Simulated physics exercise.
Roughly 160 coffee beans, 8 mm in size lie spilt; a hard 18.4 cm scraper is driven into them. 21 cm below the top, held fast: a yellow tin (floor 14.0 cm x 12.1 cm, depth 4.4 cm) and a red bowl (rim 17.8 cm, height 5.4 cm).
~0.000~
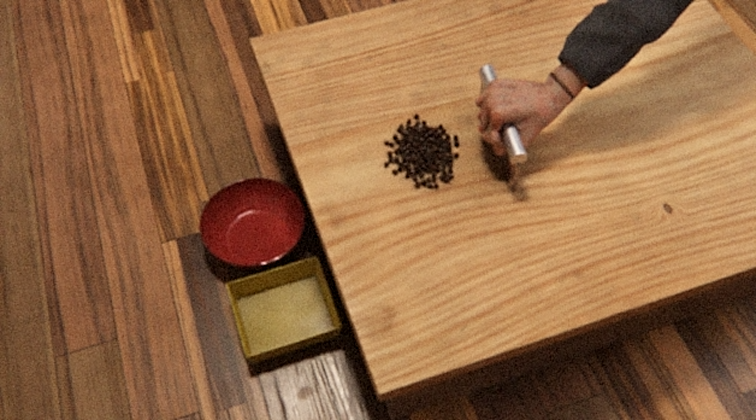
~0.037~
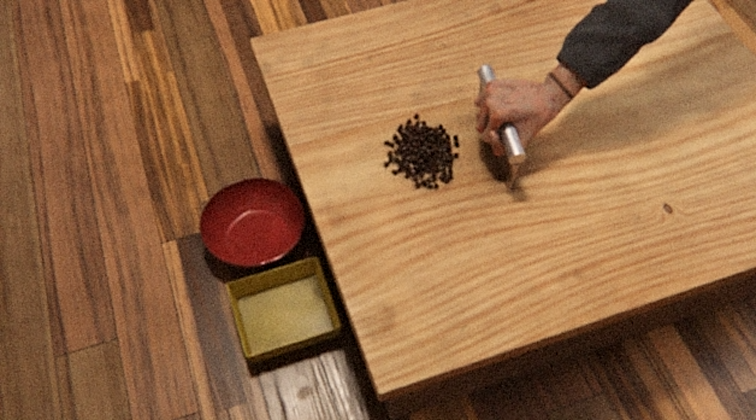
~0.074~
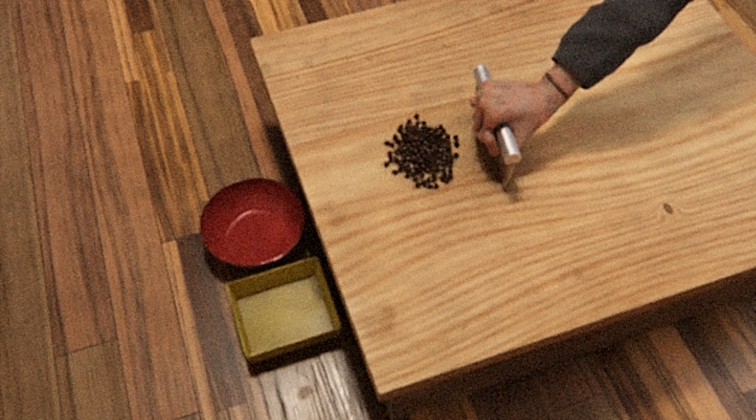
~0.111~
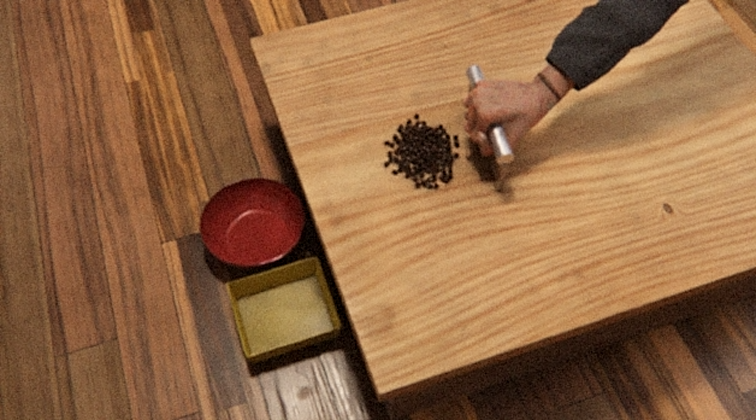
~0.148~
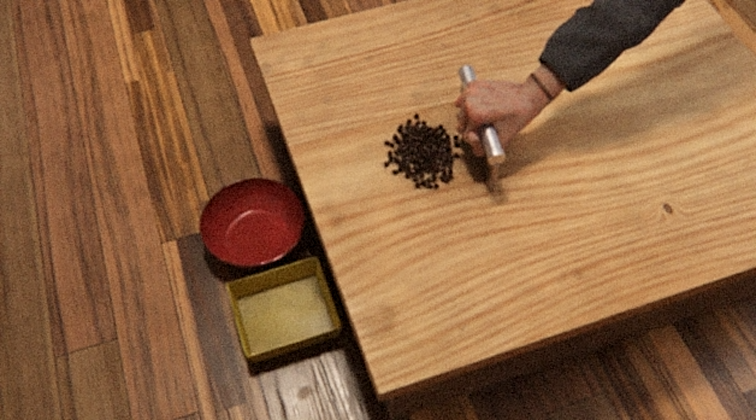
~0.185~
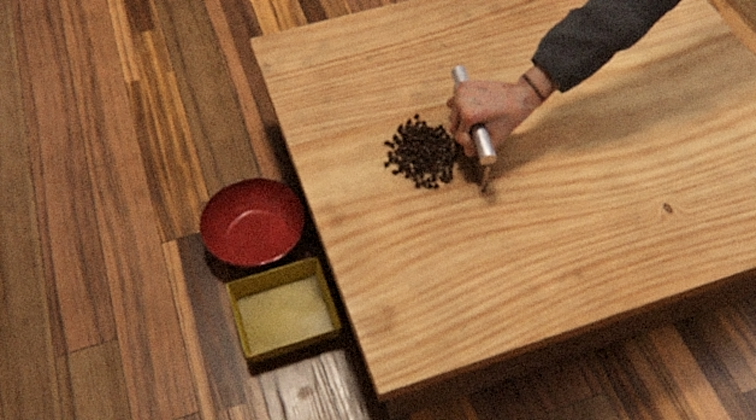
On a wooden platform above a plank floor, a hand slid a metal-handled scraper a short way left toward a small pile of dark beans, which stayed still, as did the red bowl and yellow tin.
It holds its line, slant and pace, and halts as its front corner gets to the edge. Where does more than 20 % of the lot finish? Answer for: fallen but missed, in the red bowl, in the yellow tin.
Fallen but missed: Under; in the red bowl: Over; in the yellow tin: Under.
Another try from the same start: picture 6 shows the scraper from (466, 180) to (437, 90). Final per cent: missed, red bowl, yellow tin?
Missed 5, red bowl 60, yellow tin 20.
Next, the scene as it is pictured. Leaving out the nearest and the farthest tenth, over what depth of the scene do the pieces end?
Some 16 cm.
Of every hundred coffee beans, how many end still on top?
Roughly 25 per cent.
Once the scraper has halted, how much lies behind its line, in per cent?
About 10 per cent.
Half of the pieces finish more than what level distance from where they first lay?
Roughly 28 cm.
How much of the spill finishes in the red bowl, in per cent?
Roughly 70 per cent.
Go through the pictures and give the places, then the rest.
The first frame shows scraper from (517, 168) to (485, 80); moved 0.0 cm; 0 pieces shifted; middle of the spill at (422, 149); yellow tin at (283, 305); red bowl at (253, 220).
The second frame shows scraper from (516, 168) to (483, 80); moved 0.2 cm; 0 pieces shifted; middle of the spill at (422, 149).
The third frame shows scraper from (511, 168) to (479, 80); moved 0.9 cm; 0 pieces shifted; middle of the spill at (422, 149).
The fourth frame shows scraper from (503, 168) to (472, 80); moved 2.0 cm; 0 pieces shifted; middle of the spill at (422, 149).
The fifth frame shows scraper from (495, 169) to (465, 81); moved 3.1 cm; 0 pieces shifted; middle of the spill at (422, 149).
The sixth frame shows scraper from (487, 169) to (457, 81); moved 4.3 cm; 0 pieces shifted; middle of the spill at (422, 149); yellow tin at (283, 305); red bowl at (253, 220). Its speed is about 0.32 m/s, heading 17 degrees away from the viewer.
After 0.55 s, scraper 16 cm from its start, spill 14 cm wide; still on top 100 %.
After 0.92 s, scraper 28 cm from its start, spill 18 cm wide; off the edge, not caught 5 %, still on top 95 %.
Then, at 1.24 s, scraper 30 cm from its start, spill 19 cm wide; red bowl 65 %, off the edge, not caught 5 %, still on top 25 %.
In the end, at 1.9 s, yellow tin 0 %, red bowl 70 %, fallen but missed 0 %, still on top 25 %.
